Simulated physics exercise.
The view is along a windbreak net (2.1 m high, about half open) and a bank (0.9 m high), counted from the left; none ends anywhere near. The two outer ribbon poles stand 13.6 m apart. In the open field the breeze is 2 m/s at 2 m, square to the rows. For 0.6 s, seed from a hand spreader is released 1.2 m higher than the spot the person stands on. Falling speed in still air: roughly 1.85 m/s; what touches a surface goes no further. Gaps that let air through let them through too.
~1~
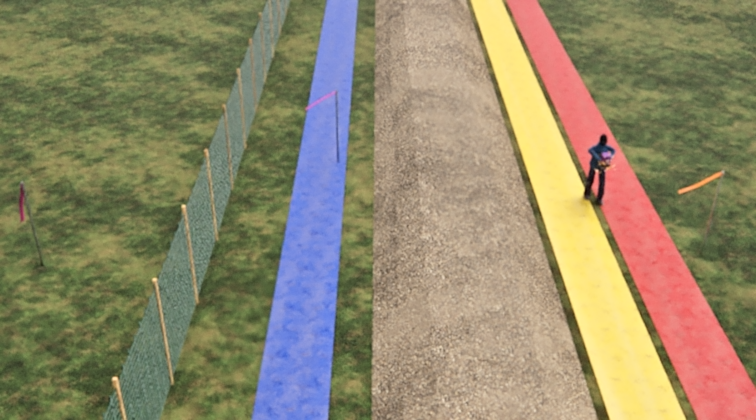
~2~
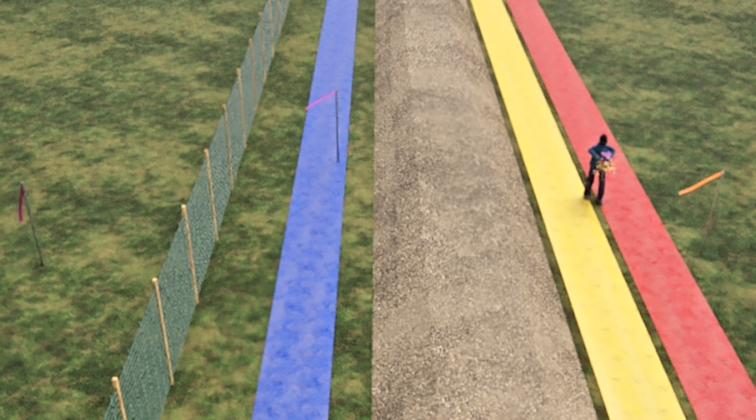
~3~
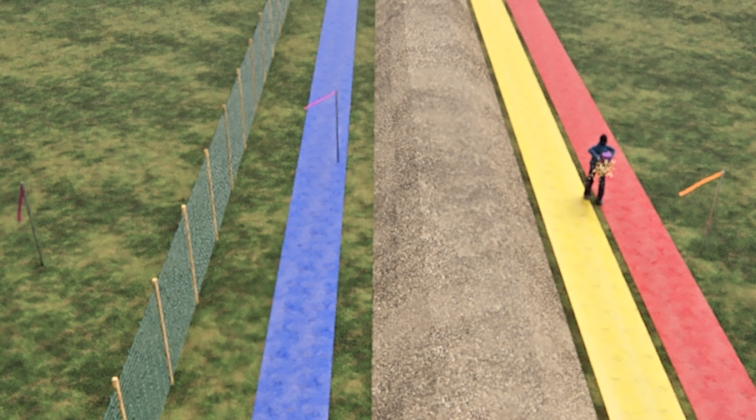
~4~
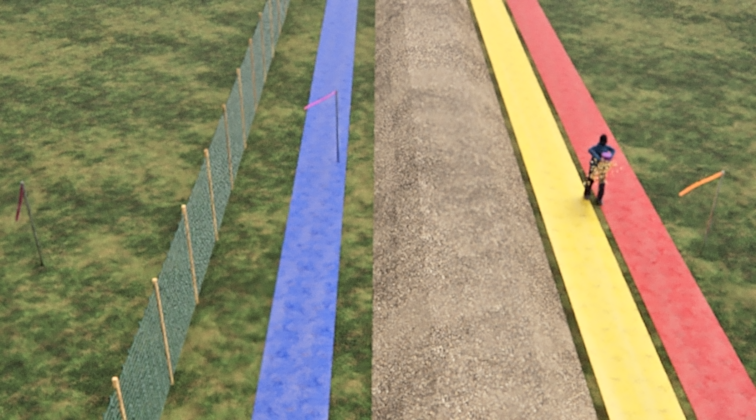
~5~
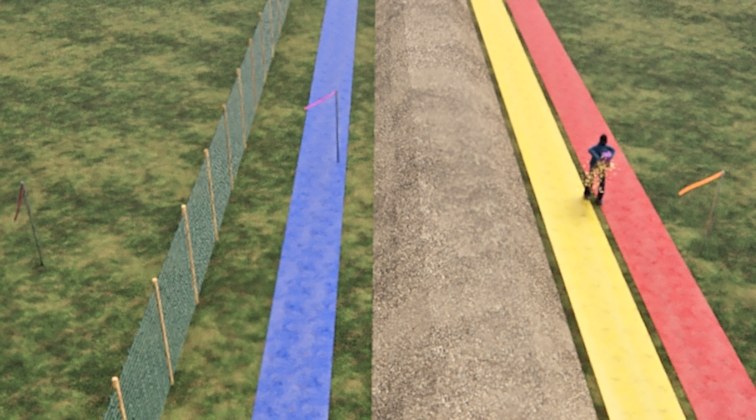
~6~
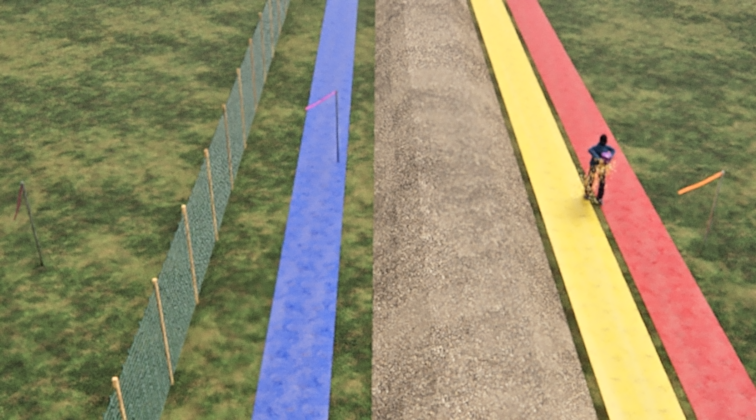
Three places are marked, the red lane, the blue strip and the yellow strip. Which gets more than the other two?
It is yellow that catches most.
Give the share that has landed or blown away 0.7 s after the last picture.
Near 65 %.
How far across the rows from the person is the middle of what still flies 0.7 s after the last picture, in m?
Roughly 0.5 m.
Then, 0.7 s after the last picture, 36 % is in the air or yet to come; 0 % lies on the blue strip, 0 % on the red lane and 63 % on the yellow strip; the middle of what still flies is 0.3 m above the low ground, near (569, 201).
Then, 1.5 s after the last picture, 1 % is in the air or yet to come; 0 % lies on the blue strip, 0 % on the red lane and 96 % on the yellow strip.
Then, 3.0 s after the last picture, 0 % is in the air or yet to come; 0 % lies on the blue strip, 0 % on the red lane and 96 % on the yellow strip.
Then, 7.5 s after the last picture, 0 % is in the air or yet to come; 0 % lies on the blue strip, 0 % on the red lane and 96 % on the yellow strip.
Then, 44.5 s after the last picture, 0 % is in the air or yet to come; 0 % lies on the blue strip, 0 % on the red lane and 96 % on the yellow strip.
